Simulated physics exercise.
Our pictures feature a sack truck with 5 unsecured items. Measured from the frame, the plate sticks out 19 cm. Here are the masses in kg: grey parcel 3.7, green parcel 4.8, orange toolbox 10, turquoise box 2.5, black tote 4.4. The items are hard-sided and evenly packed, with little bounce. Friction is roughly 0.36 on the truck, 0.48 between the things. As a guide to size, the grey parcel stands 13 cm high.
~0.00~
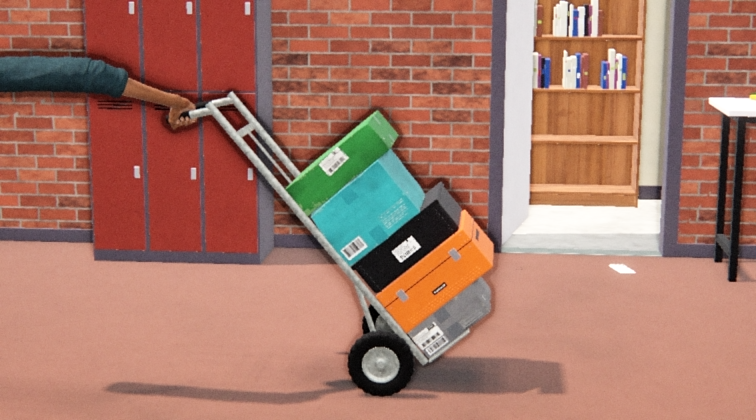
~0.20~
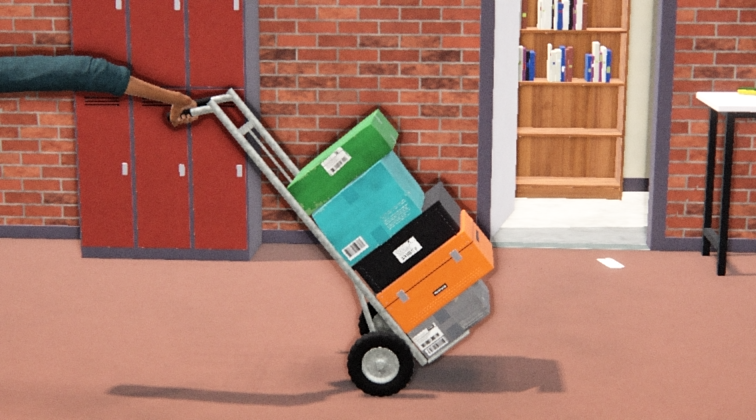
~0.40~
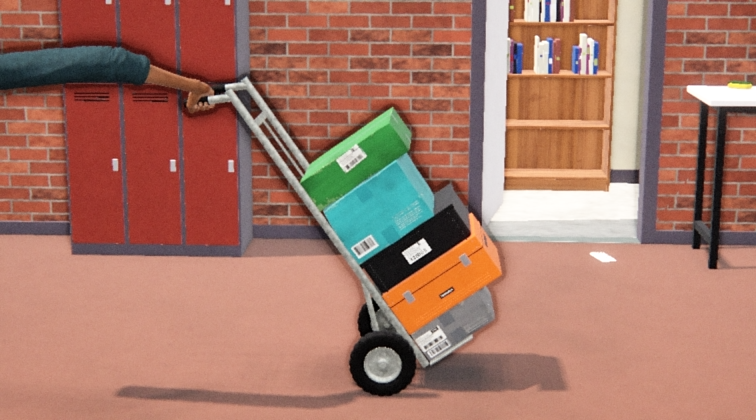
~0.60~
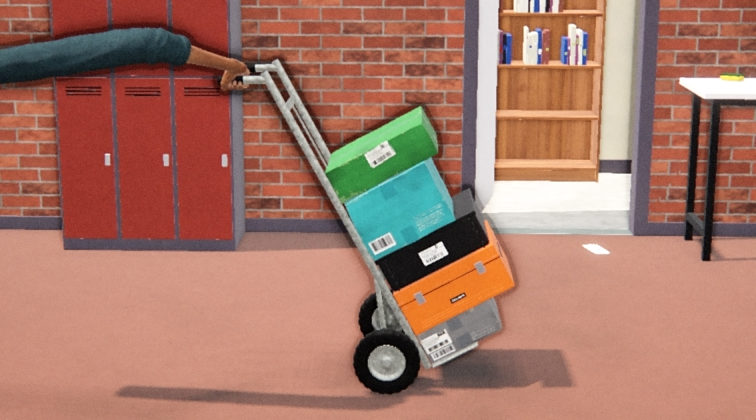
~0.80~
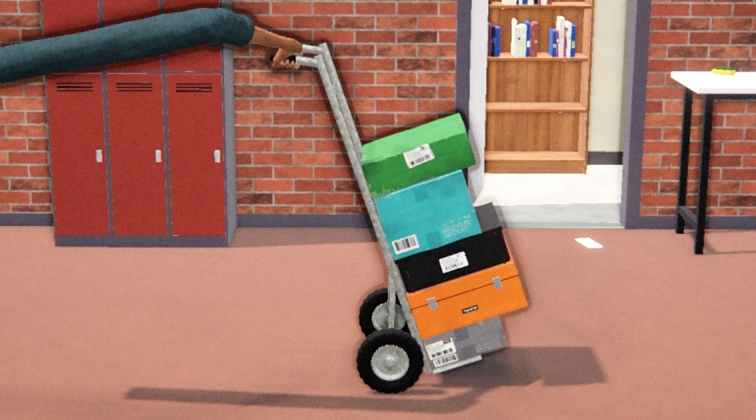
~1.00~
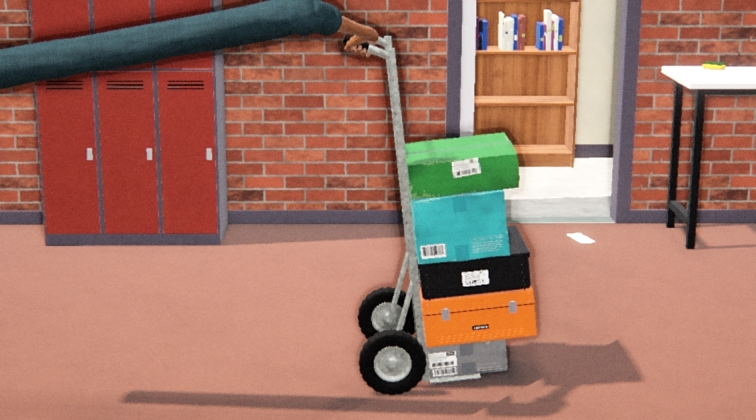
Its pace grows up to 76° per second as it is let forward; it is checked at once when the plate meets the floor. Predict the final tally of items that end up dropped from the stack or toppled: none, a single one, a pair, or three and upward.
Looks like more than two are lost.
Around 1.50 s, truck upright; green parcel tipped 24° against what carries it near (563, 183); grey parcel tipped 24° against what carries it near (472, 340); turquoise box tipped 24° against what carries it.
Around 1.80 s, truck upright; green parcel, turquoise box and black tote now dropped from the stack; grey parcel tipped 52° against what carries it near (490, 330); orange toolbox tipped 51° against what carries it.
Around 2.20 s, truck upright; grey parcel tipped 70° against what carries it near (504, 329); orange toolbox tipped 72° against what carries it.
Finally (3.6 s), dropped from the stack, green parcel, turquoise box and black tote; on their side or leaning hard on the truck, grey parcel and orange toolbox. In the last view, grey parcel near (517, 332).
